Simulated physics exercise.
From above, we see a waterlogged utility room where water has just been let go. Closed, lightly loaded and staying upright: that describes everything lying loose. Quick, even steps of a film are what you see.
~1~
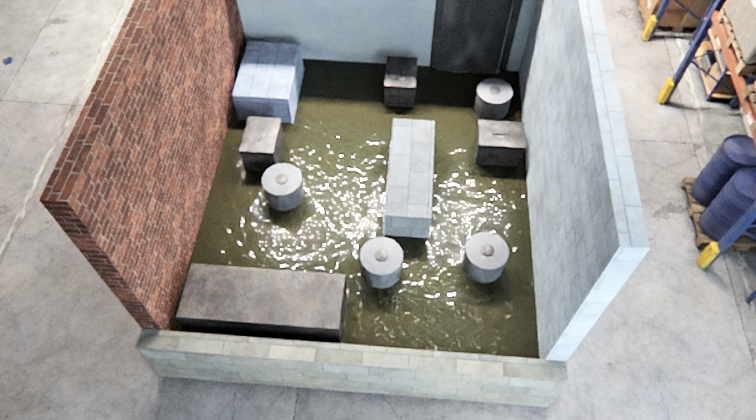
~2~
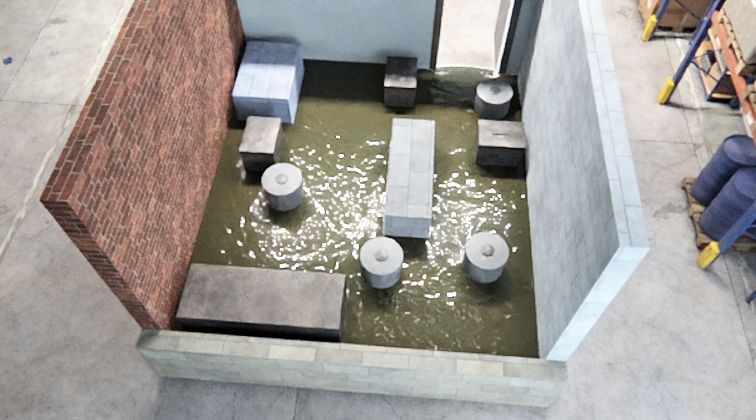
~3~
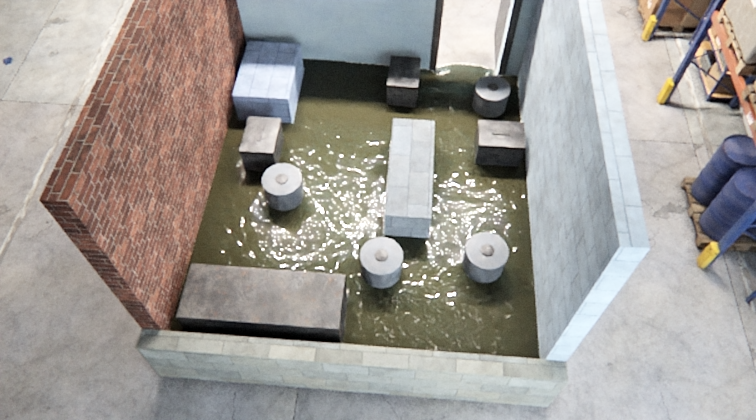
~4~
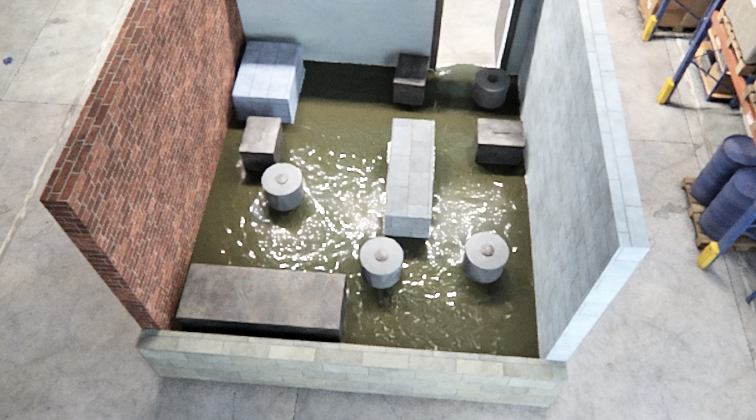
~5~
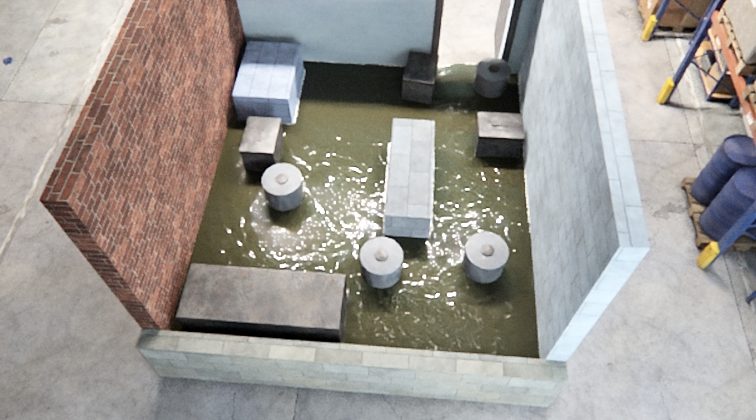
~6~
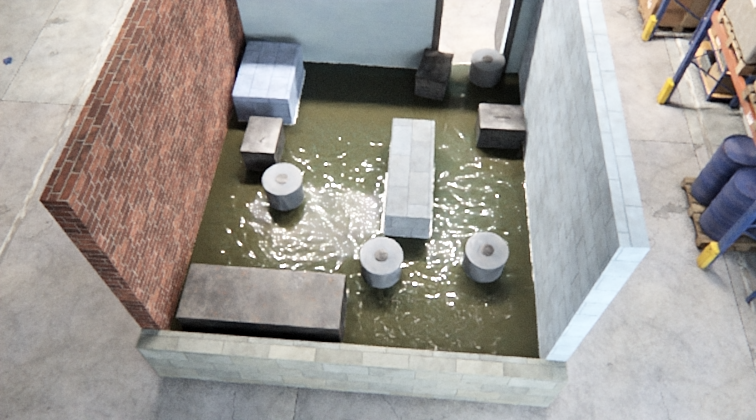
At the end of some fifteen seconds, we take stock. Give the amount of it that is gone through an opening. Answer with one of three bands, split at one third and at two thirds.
One third to two thirds.
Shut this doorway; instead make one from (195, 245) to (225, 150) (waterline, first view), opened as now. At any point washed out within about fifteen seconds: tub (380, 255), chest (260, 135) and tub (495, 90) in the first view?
Going through them in sequence: Gets out, then gets out, then trapped.
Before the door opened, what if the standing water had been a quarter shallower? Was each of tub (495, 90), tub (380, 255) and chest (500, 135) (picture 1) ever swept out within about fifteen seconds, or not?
Escapes, then held back, then escapes.
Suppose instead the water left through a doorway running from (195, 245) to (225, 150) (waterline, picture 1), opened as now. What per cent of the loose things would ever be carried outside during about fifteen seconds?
It should be close to 60 per cent.
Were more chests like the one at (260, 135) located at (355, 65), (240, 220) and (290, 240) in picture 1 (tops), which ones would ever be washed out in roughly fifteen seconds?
Outcomes in turn are expelled, not expelled, not expelled.
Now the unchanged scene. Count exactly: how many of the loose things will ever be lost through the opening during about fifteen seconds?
You get 3.
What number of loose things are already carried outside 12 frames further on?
3.
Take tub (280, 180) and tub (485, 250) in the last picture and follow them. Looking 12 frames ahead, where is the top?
My guess: Roughly (303, 164), then roughly (492, 192).
A moment on, 2 of 7 are out; 5 afloat.
Next, 3 of 7 are out; 4 afloat.
Later, 3 of 7 are out; 4 afloat.
In the end, 3 of 7 are out; 4 afloat.
